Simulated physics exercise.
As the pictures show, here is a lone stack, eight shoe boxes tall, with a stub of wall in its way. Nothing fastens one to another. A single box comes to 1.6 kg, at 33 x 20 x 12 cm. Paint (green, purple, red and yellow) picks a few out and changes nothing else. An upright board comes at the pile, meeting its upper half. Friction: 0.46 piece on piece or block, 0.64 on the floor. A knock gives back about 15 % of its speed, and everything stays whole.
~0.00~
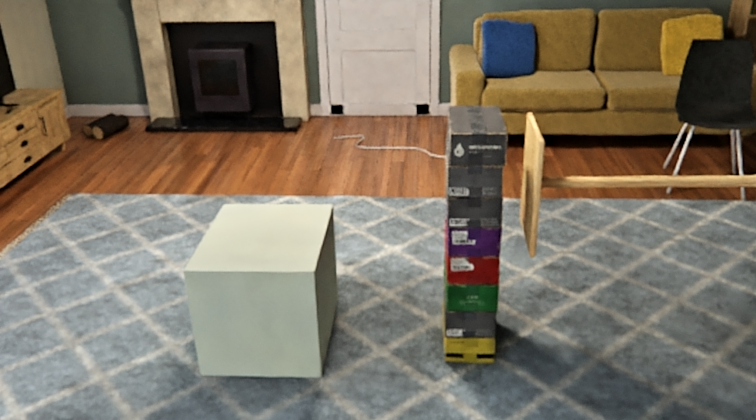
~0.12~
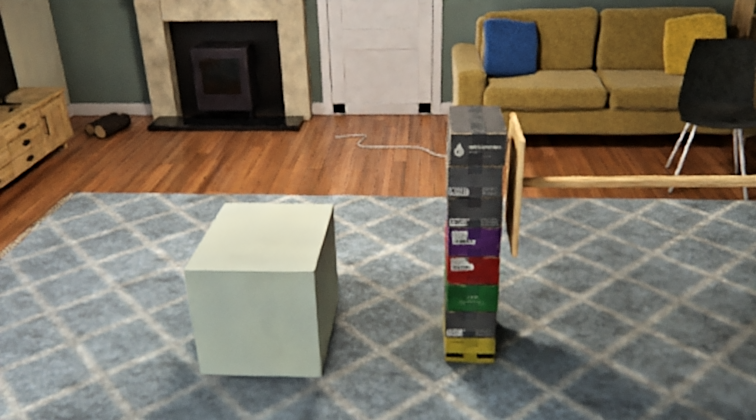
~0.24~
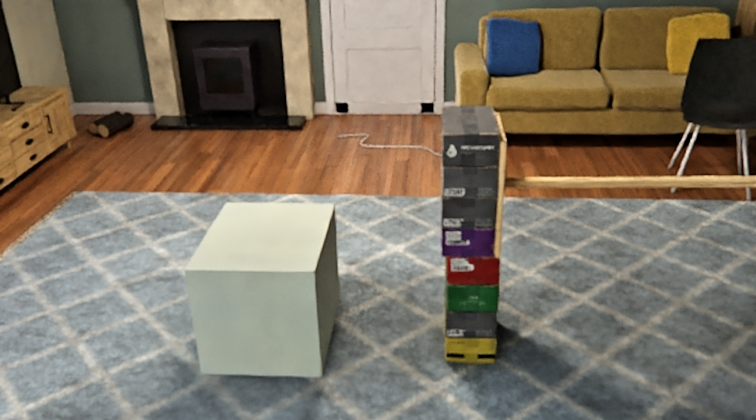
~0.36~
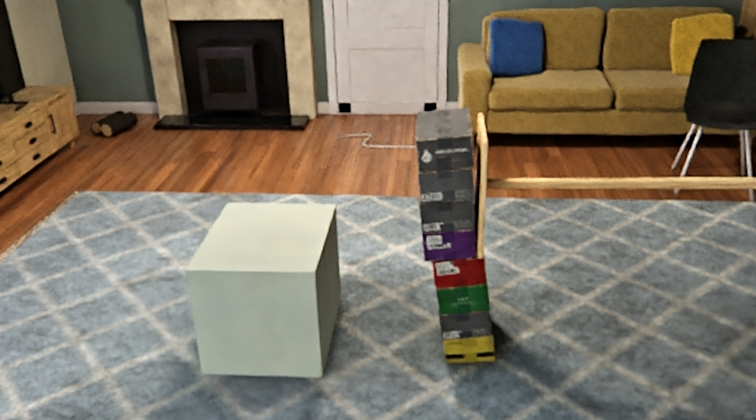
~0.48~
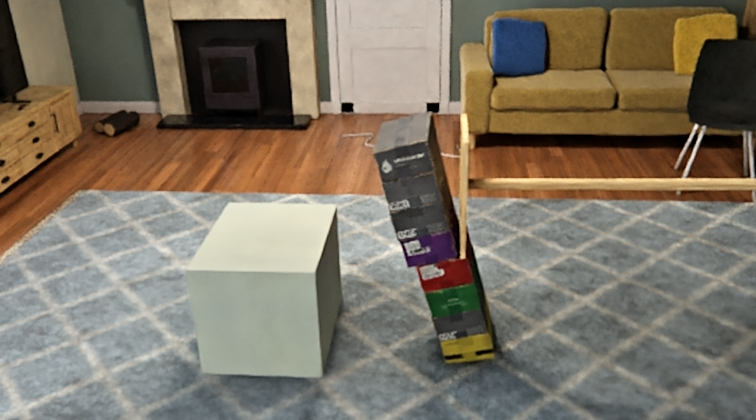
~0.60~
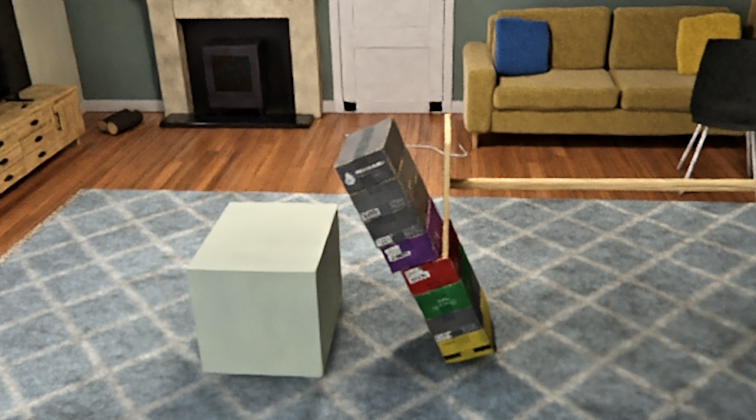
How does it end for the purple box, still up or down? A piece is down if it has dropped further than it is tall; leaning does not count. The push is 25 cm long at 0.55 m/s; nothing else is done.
The purple box drops.
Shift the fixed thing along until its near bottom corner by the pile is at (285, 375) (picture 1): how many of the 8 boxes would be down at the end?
Then 4.
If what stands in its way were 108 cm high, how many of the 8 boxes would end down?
In that case 0.
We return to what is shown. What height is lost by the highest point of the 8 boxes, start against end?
About 30 cm.
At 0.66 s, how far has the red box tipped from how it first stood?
Roughly 25°.
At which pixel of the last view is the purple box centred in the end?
Near (404, 312).
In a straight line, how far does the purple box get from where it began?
Roughly 52 cm away.
After 0.66 s, none of the 8 boxes down, 8 disturbed; purple box 29° from how it stood, 52 mm lower; green box 26° from how it stood.
After 0.80 s, 3 of the 8 boxes down; purple box 53° from how it stood, 12 cm lower; green box 27° from how it stood.
After 1.00 s, 4 of the 8 boxes down; purple box on its side; green box 26° from how it stood.
After 1.42 s, 4 of the 8 boxes down; purple box 51° from how it stood, 43 cm lower; green box 27° from how it stood.
In the end (2.2 s), 4 of the 8 boxes down; purple box 49° from how it stood, 43 cm lower; green box 25° from how it stood; red box 24° from how it stood. From the last view, middles, purple box near (404, 312), green box near (440, 279).
